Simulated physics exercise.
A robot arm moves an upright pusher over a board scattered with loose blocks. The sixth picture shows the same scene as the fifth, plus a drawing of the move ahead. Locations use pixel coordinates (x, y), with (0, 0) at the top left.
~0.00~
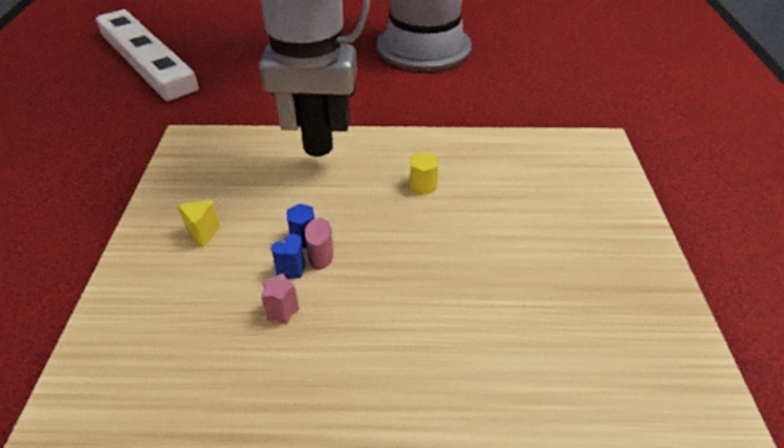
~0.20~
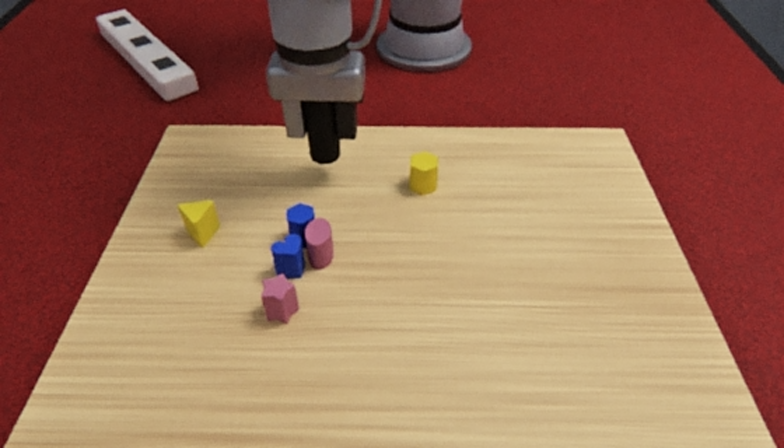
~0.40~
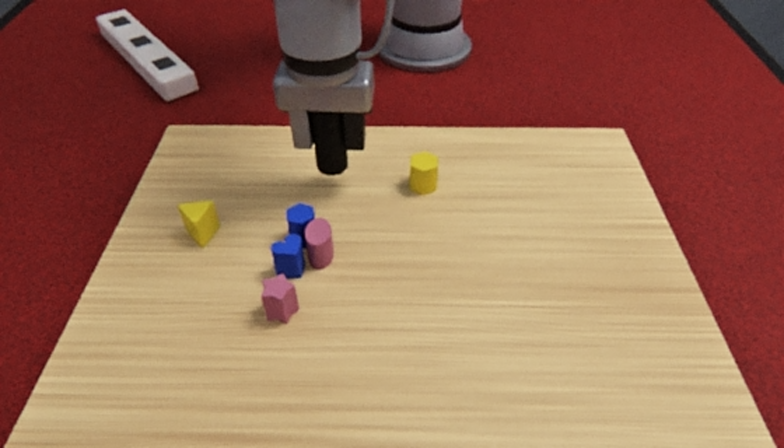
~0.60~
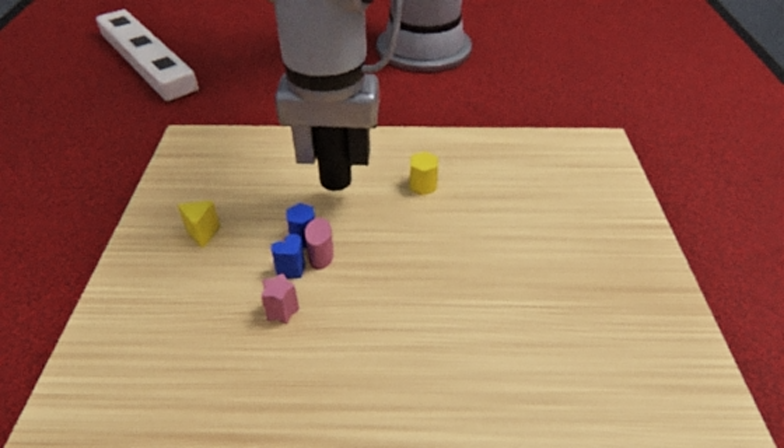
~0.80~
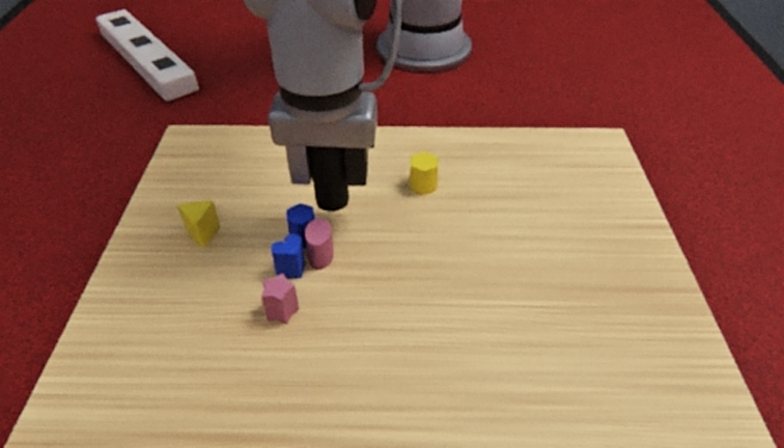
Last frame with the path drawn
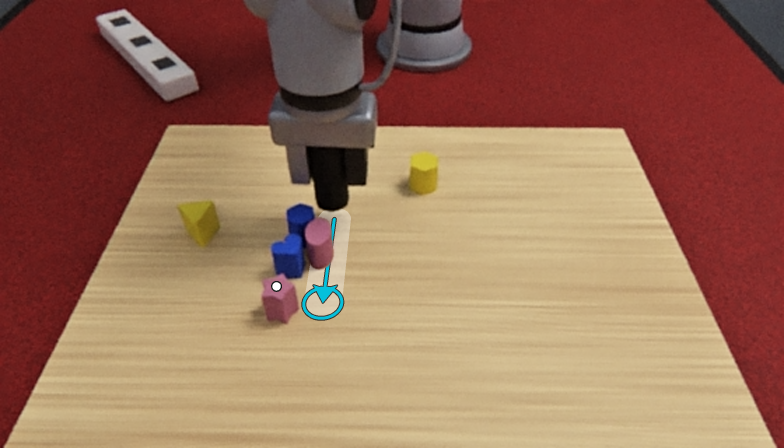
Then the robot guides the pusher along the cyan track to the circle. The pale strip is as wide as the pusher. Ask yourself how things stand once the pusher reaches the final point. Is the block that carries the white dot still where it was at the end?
No - that is not the case.
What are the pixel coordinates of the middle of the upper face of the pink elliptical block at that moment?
For the centre of its top, I'd go with (291, 304).
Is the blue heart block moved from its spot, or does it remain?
It sits in its place.
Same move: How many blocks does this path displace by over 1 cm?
In total, two blocks get moved by over 1 cm.
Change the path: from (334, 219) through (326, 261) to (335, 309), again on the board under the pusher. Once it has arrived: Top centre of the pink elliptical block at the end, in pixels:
My estimate: (300, 306).
Path on the board, from (334, 219) to (323, 303); the dot is on the pink star.
What follows on the original path. One third of the way, pusher at (329, 228); blue hexagon at (297, 216), turned 15° clockwise; pink elliptical block at (313, 246).
Two thirds of the way, pusher at (325, 255); pink star at (274, 289), turned 20° clockwise; blue hexagon at (297, 216), turned 15° clockwise; pink elliptical block at (303, 275), turned 20° clockwise.
At the end, pusher at (320, 285); pink star at (263, 298), turned 65° clockwise; blue heart block in place; blue hexagon at (297, 216), turned 15° clockwise; pink elliptical block at (291, 304), turned 45° clockwise.
